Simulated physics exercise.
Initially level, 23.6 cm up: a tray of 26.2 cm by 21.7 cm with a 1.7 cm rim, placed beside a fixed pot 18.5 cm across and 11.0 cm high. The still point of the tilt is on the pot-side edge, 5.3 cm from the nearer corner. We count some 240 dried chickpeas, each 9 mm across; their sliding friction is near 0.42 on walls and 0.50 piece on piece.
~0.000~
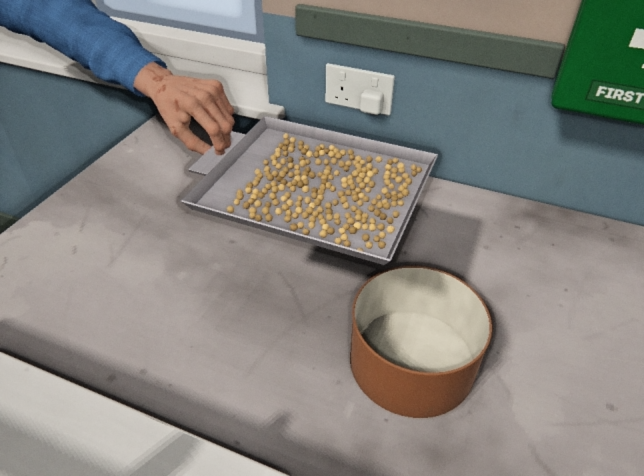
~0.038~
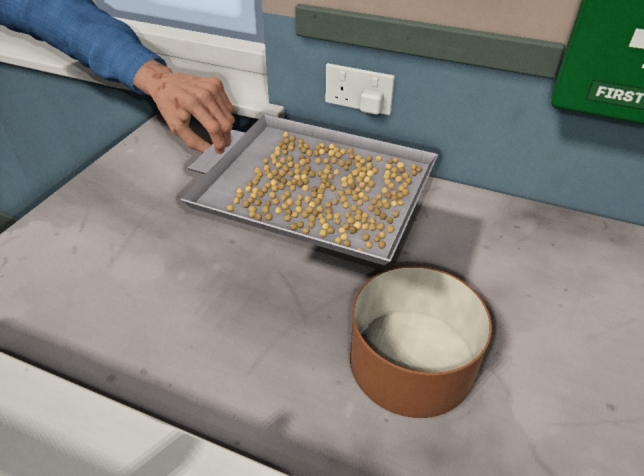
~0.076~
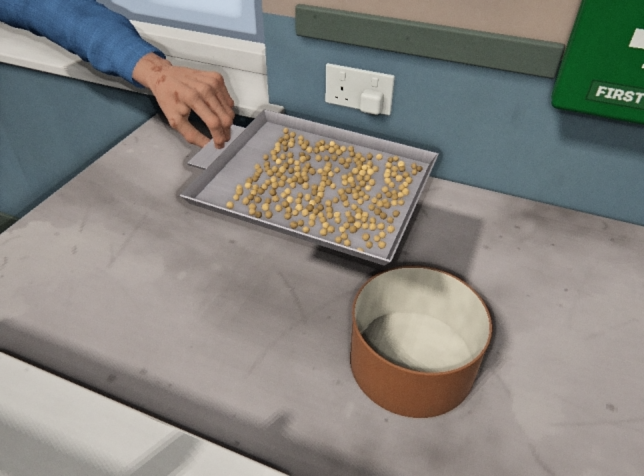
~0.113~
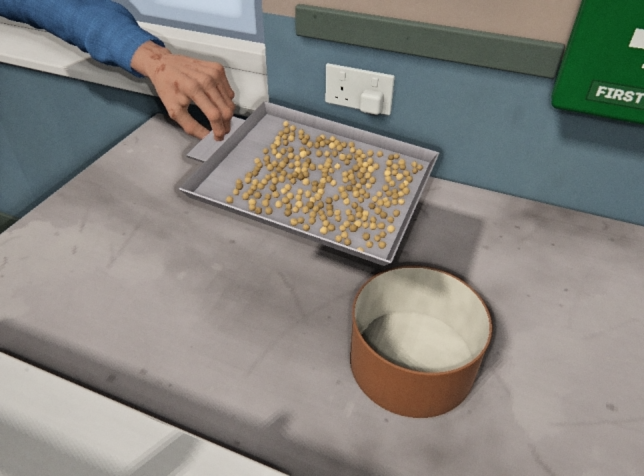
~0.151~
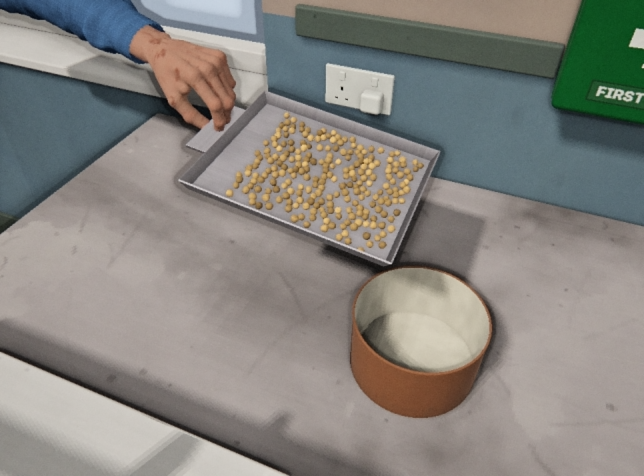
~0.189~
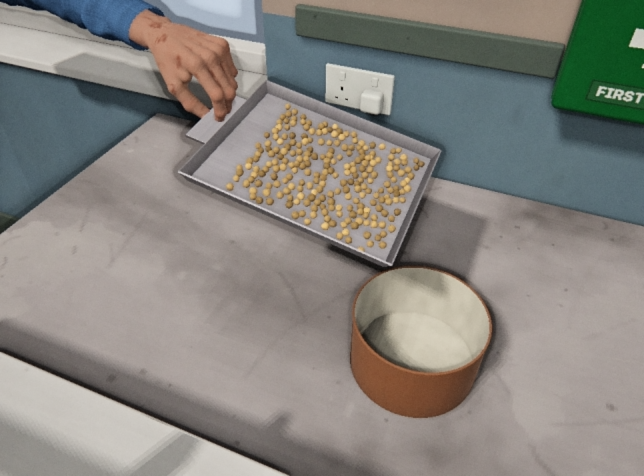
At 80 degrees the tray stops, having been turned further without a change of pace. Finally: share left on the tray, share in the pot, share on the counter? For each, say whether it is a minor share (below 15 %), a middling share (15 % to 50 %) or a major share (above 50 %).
Outcome: Tray: I expect only a trickle of the load, pot: I expect more than half of the load, counter: I expect only a trickle of the load.
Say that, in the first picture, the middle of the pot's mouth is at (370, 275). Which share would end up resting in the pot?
Close to 10 in a hundred.
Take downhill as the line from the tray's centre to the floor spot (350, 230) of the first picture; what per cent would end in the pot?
About 70 per cent.
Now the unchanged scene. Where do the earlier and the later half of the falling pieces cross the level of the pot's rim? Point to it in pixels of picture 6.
First near (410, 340), then at (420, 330).
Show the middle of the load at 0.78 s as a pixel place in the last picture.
Approx. (405, 228).
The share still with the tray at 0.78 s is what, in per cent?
80%, roughly.
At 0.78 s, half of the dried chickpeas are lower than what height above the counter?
I'd say near 26 cm.
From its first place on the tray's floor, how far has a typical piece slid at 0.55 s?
Displacement on the tray: Roughly 6 cm.
After 0.55 s, tilt 46 degrees; the tray holds 100 %, the pot 0 %.
Then, at 0.78 s, tilt 67 degrees; the tray holds 80 %, the pot 0 %.
After 1.13 s, tilt 80 degrees; the tray holds 10 %, the pot 65 %.
In the end, at 1.9 s, tray 0 %, pot 95 %, counter 5 %.
